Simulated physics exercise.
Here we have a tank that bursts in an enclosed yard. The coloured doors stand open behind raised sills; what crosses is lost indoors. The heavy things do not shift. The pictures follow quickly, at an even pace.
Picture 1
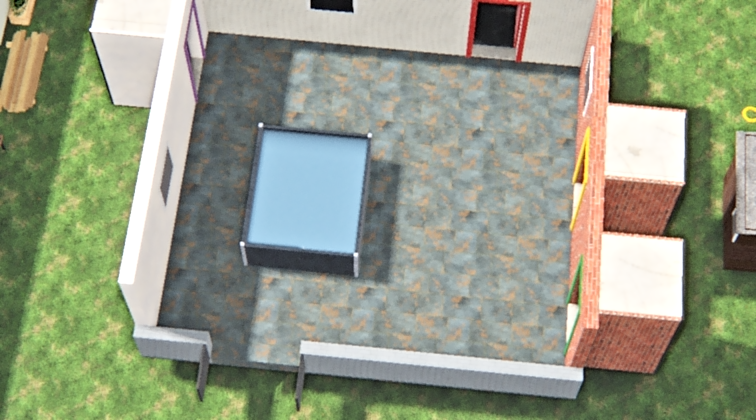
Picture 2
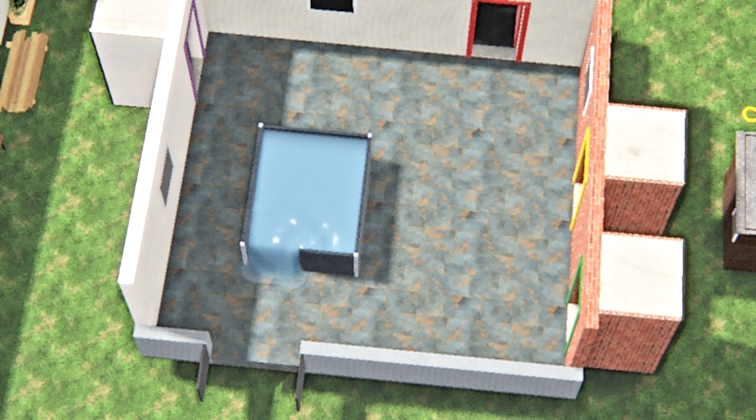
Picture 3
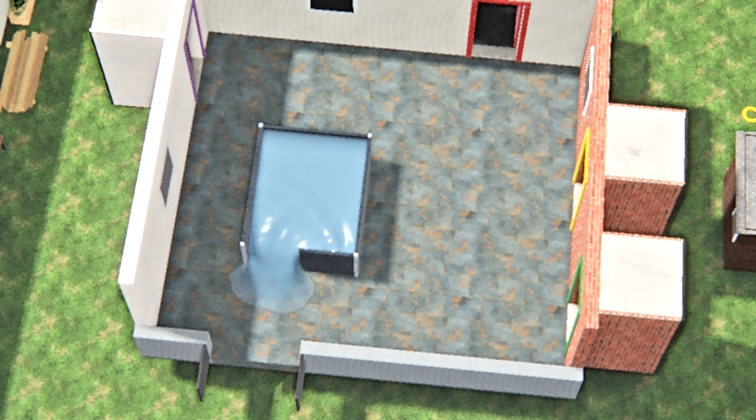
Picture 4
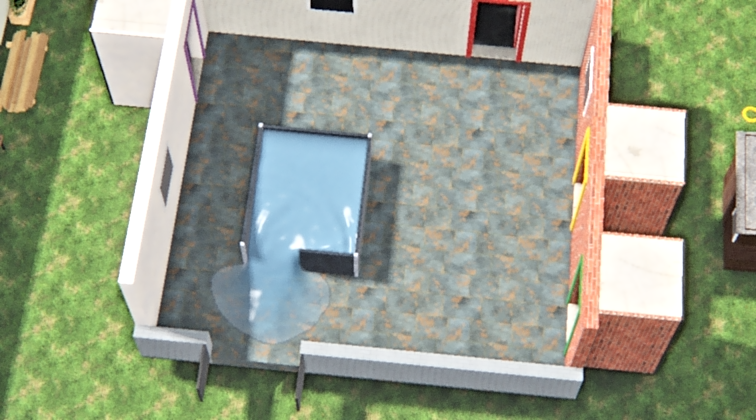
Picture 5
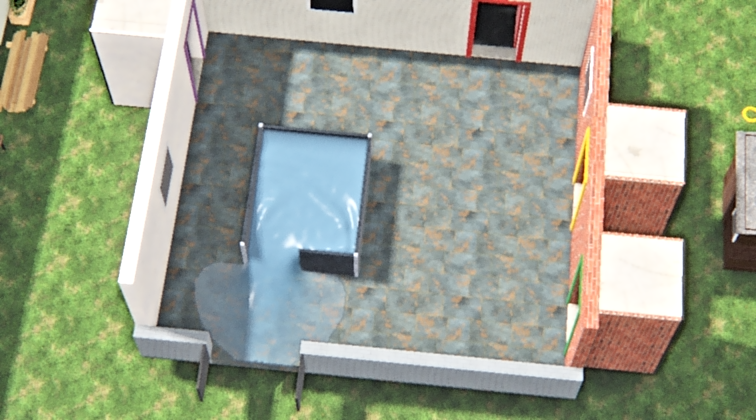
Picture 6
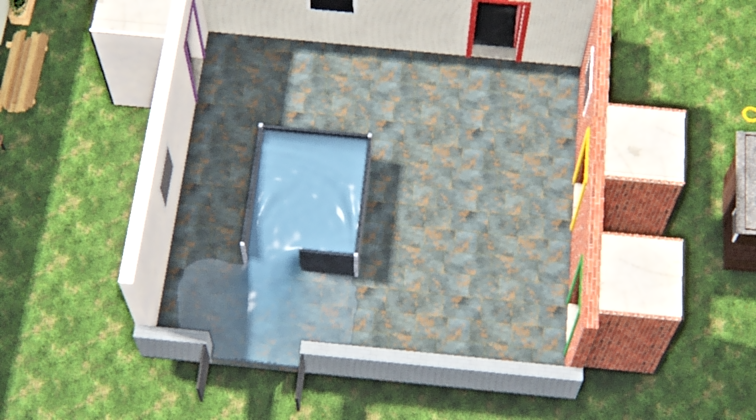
A tank of water bursts open at its front and floods across the yard floor.
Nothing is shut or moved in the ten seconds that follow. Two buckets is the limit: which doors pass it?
The red door stays under that; the purple door stays under that; the green door stays under that; the yellow door stays under that.
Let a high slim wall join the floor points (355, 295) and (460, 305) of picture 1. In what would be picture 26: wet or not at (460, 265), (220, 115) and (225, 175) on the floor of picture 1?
In turn: Dry, flooded, under water.
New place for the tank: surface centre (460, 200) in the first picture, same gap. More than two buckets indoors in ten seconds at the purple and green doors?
The purple door holds, the green door floods.
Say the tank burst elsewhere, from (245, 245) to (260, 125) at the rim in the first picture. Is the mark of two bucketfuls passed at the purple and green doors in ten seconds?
One by one: Purple takes more; green goes over.
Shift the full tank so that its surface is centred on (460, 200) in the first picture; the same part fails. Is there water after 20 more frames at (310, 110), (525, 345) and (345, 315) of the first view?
One after the other: Not flooded, wet, flooded.
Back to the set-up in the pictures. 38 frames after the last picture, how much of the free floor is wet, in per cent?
Close to 50 %.
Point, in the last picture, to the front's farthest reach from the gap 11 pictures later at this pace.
Roughly at (522, 376).
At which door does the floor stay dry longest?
I say the red door.
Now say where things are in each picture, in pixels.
Still water in the tank at (308, 191), in the first picture.
The front is at (302, 281), out from the gap at (274, 259), in the second picture.
The front is at (295, 307), out from the gap at (274, 260), in the third picture.
Water pours out at (274, 260) and has run to (281, 339), in the fourth picture.
The front is at a hidden place, out from the gap at (274, 260), in the fifth picture.
The front is at a hidden place, out from the gap at (274, 260), in the sixth picture.
A moment on, water covers 15 % of the floor; the red door not reached, the purple door not reached, the green door not reached, the yellow door not reached.
Next, water covers 20 % of the floor; the red door not reached, the purple door not reached, the green door not reached, the yellow door not reached.
Then, water covers 40 % of the floor; the red door not reached, the purple door not reached, the green door wet at the sill, nothing in, the yellow door not reached.
Later, water covers 50 % of the floor; the red door not reached, the purple door wet at the sill, nothing in, the green door under two buckets in, the yellow door wet at the sill, nothing in.
In the end, water covers 75 % of the floor; the red door wet at the sill, nothing in, the purple door under two buckets in, the green door under two buckets in, the yellow door wet at the sill, nothing in.
